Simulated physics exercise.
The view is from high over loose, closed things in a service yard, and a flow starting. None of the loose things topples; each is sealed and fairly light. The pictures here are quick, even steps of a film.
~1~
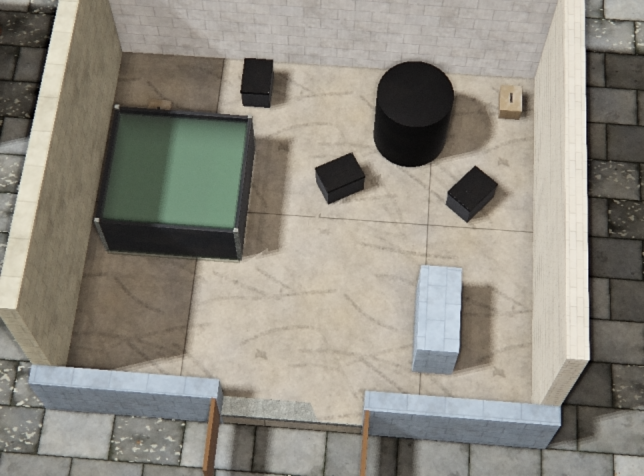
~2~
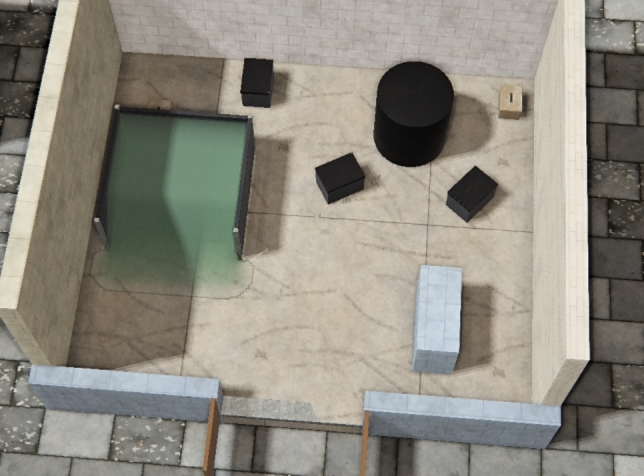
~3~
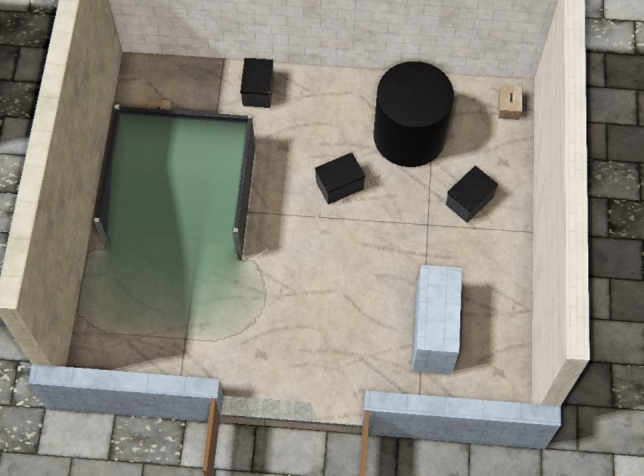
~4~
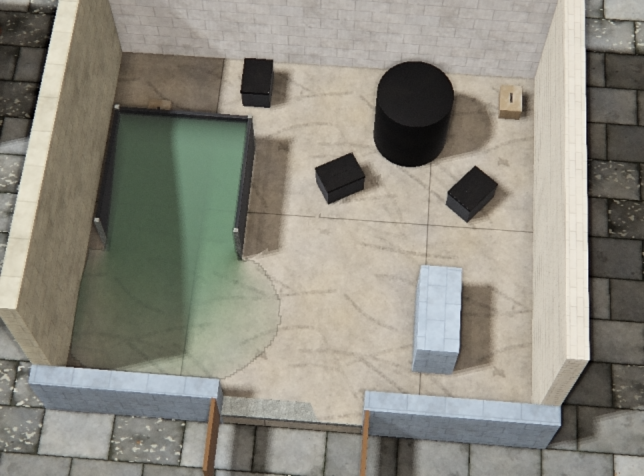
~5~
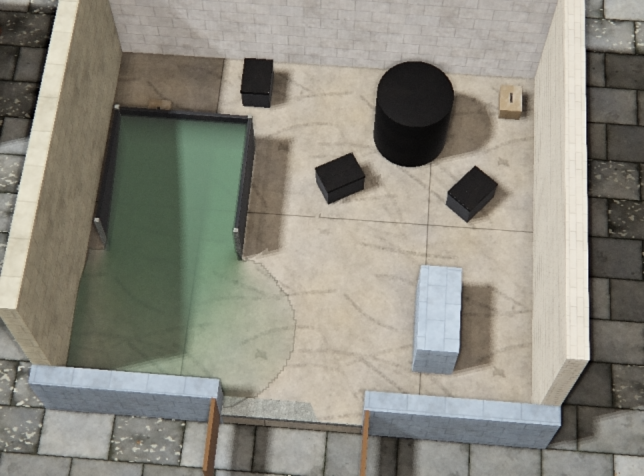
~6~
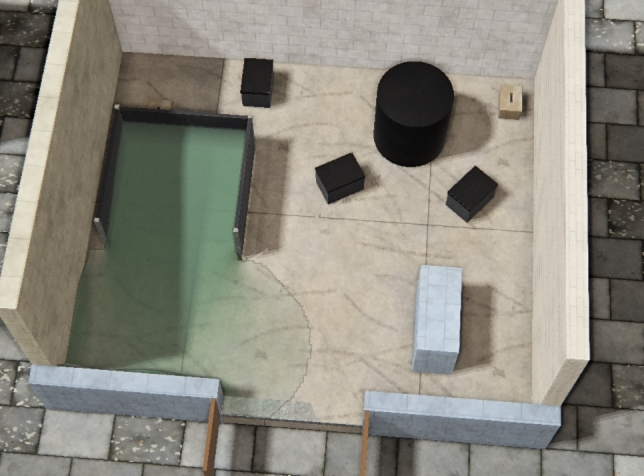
A large dark-framed tank of green liquid stands at the left of a walled, tan-floored yard, seen from high above with grey paving outside. A black cylinder stands toward the back right, with three black boxes around the floor, a small tan box in the far corner and a pale blue block at front right. The tank's front side disappears and the green liquid spreads forward to the low blue wall and rightward toward the front opening, while the boxes and the camera stay still.
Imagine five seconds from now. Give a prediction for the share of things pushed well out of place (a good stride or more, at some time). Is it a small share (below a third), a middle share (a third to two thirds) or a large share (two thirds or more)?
A small share, below a third.
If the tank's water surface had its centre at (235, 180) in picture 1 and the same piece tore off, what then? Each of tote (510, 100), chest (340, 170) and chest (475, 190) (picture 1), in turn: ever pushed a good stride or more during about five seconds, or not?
Result per object - stayed close, stayed close, stayed close.
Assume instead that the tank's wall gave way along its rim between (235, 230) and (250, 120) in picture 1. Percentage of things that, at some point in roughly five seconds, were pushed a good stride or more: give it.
It comes out at roughly 80 per cent.
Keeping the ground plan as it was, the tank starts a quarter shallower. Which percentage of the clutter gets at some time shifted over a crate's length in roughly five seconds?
Around 0 in a hundred.
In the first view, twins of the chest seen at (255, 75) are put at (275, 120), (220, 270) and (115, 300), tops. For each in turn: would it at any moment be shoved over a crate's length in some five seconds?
One by one: Hardly budges; knocked well away; knocked well away.
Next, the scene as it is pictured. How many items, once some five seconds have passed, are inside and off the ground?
Well, I'd say 1.
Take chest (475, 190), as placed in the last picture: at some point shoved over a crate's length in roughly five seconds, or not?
Verdict on that one: Displaced that much.
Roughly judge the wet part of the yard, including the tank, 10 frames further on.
Roughly 35 %.
A moment on, 0 of 5 are well off their spots; 0 afloat.
Next, 0 of 5 are well off their spots; 0 afloat.
Later, 0 of 5 are well off their spots; 0 afloat.
In the end, 1 of 5 are well off their spots, and 1 have been at some point; 1 afloat.
